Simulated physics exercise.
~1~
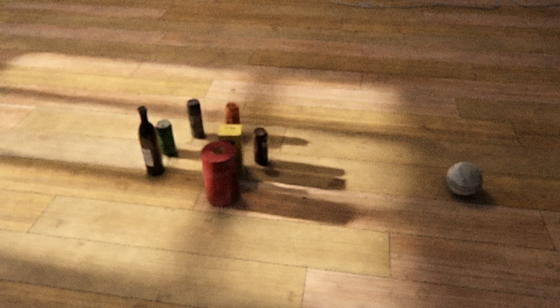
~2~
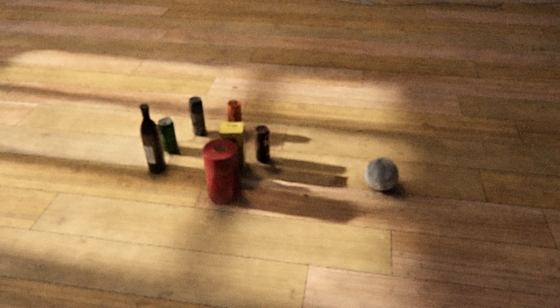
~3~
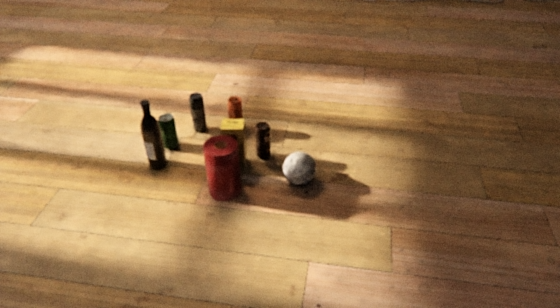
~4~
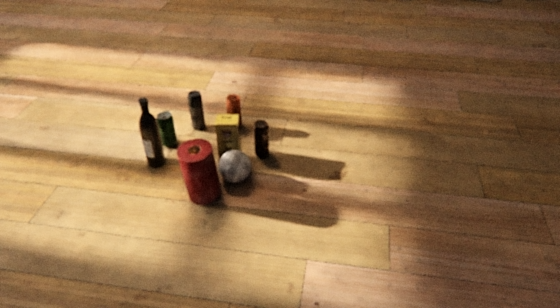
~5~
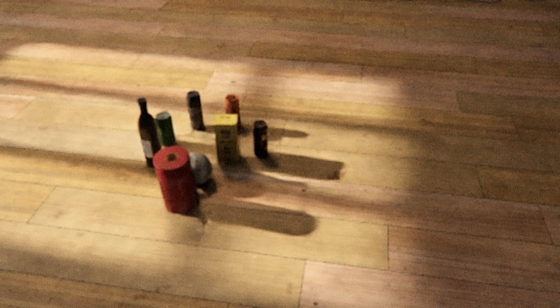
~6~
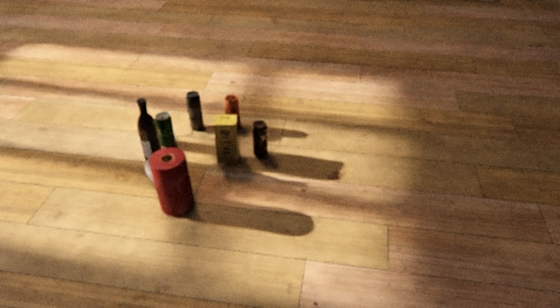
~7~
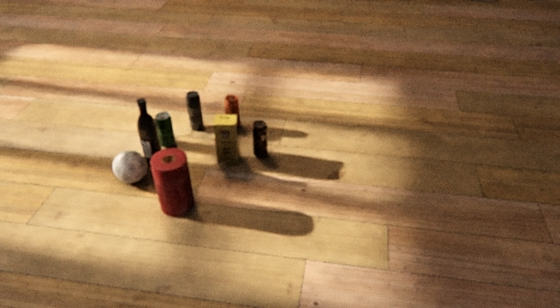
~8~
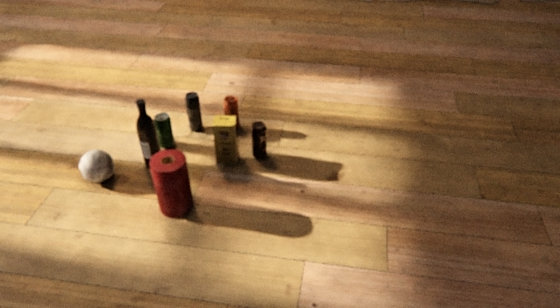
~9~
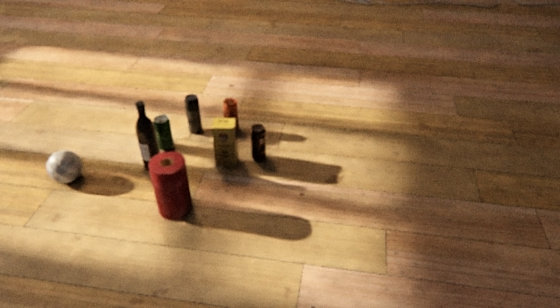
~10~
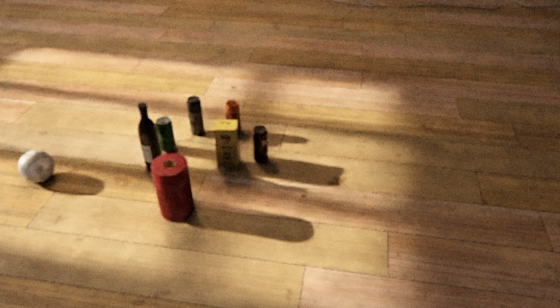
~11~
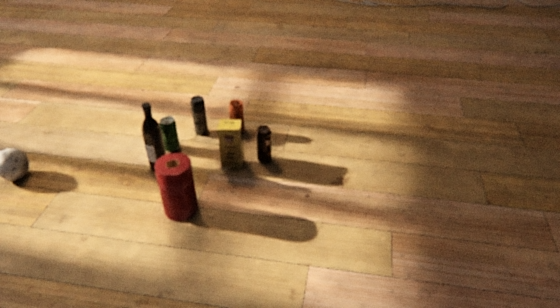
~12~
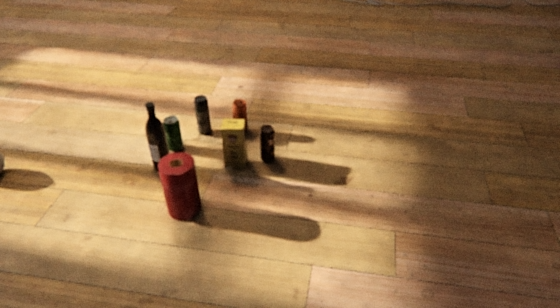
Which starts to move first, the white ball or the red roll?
The white ball starts to move first, and the red roll shifts only later, when the ball has reached it.
A pale, whitish ball rolls leftward across a sunlit wooden floor, seen from above at an angle by a slightly swaying camera. Ahead of it stands a loose group, with a large red roll in front, a dark bottle and a green can on the left, a yellow carton in the middle, and grey, orange and brown cans around it. The ball reaches the red roll, which shifts left and stays upright. The ball slips behind it, reappears on the left and rolls on. Finally, only a sliver of ball shows at the left edge, while the whole group still stands.
